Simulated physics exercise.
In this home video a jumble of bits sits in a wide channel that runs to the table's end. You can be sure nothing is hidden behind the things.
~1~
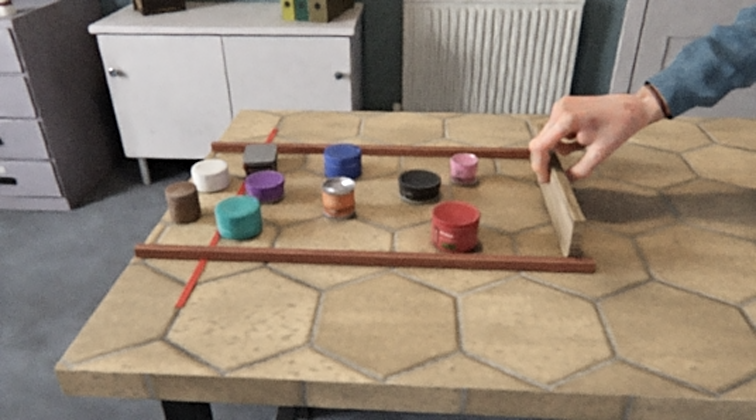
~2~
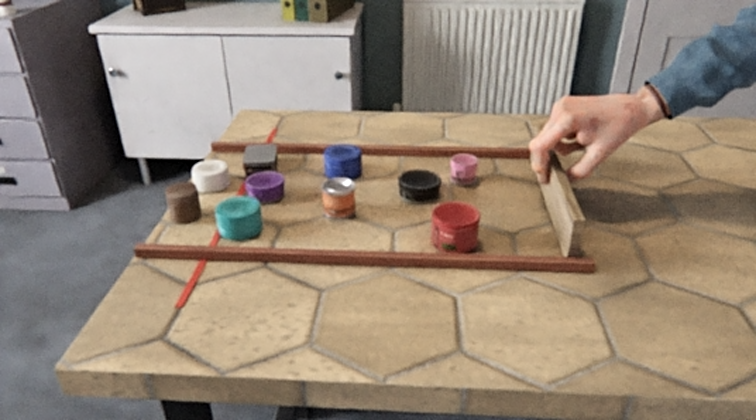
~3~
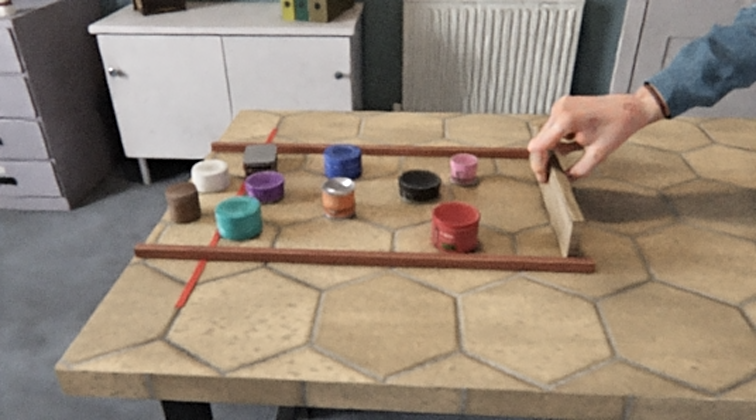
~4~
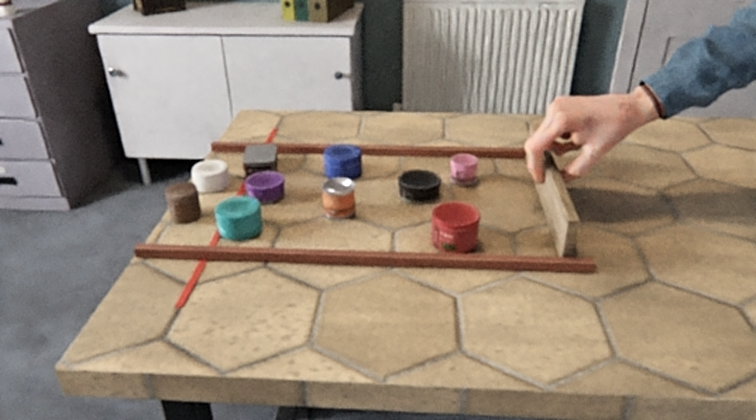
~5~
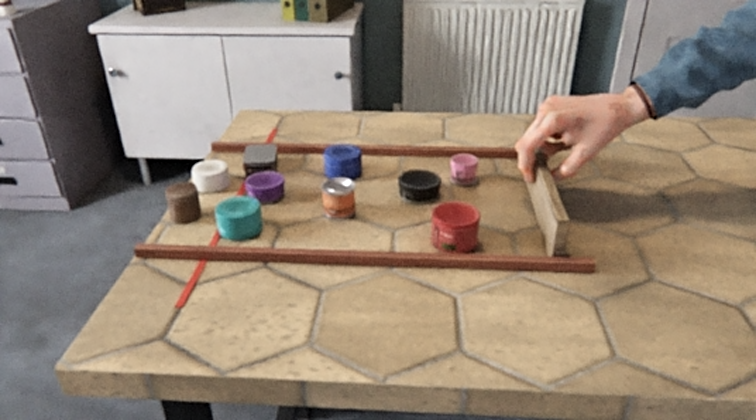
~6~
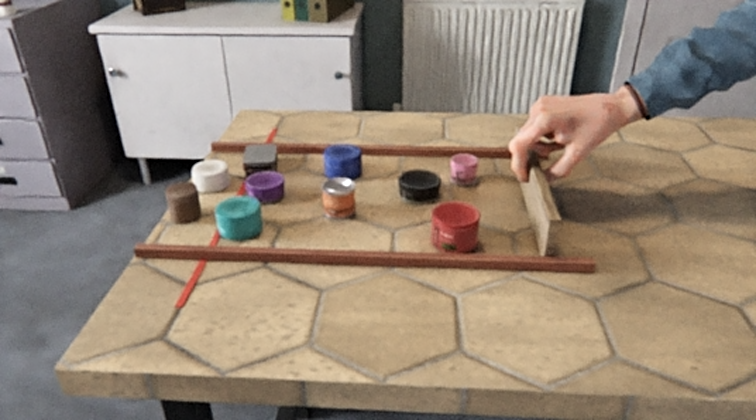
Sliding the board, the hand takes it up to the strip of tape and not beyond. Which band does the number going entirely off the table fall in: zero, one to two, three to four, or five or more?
It falls in the one to two band.
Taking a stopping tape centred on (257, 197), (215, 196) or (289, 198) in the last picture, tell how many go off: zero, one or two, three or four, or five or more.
First not one, next more than four, finally no fall at all.
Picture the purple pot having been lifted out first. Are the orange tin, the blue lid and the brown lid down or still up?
Orange tin still up; blue lid still up; brown lid down.
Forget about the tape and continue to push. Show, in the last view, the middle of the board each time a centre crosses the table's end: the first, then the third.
The middle is near (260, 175) first and near (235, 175) after.
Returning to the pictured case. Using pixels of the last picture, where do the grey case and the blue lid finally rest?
You'll see the grey case at (208, 162), with the blue lid at (240, 150).
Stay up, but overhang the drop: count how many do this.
So the number is 4.
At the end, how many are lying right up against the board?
The answer is 5.
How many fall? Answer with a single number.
In all, 1 of them.
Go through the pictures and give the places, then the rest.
The first picture shows brown lid (184, 202); white lid (211, 176); grey case (261, 161); board (553, 184); tape (239, 196).
The second picture shows white lid (211, 176); board (553, 184).
The third picture shows grey case (261, 162); pink pot (464, 170).
The fourth picture shows brown lid (184, 203); red tub (455, 227).
The fifth picture shows white lid (211, 176); blue lid (343, 162).
The sixth picture shows brown lid (184, 203); white lid (211, 176); grey case (261, 162); board (533, 184); tape (239, 196).
Soon after, none off yet; brown lid at rest near (184, 203); white lid at rest near (211, 176); grey case at rest near (261, 162).
At rest, the number that fall off is one or two; fallen, brown lid.
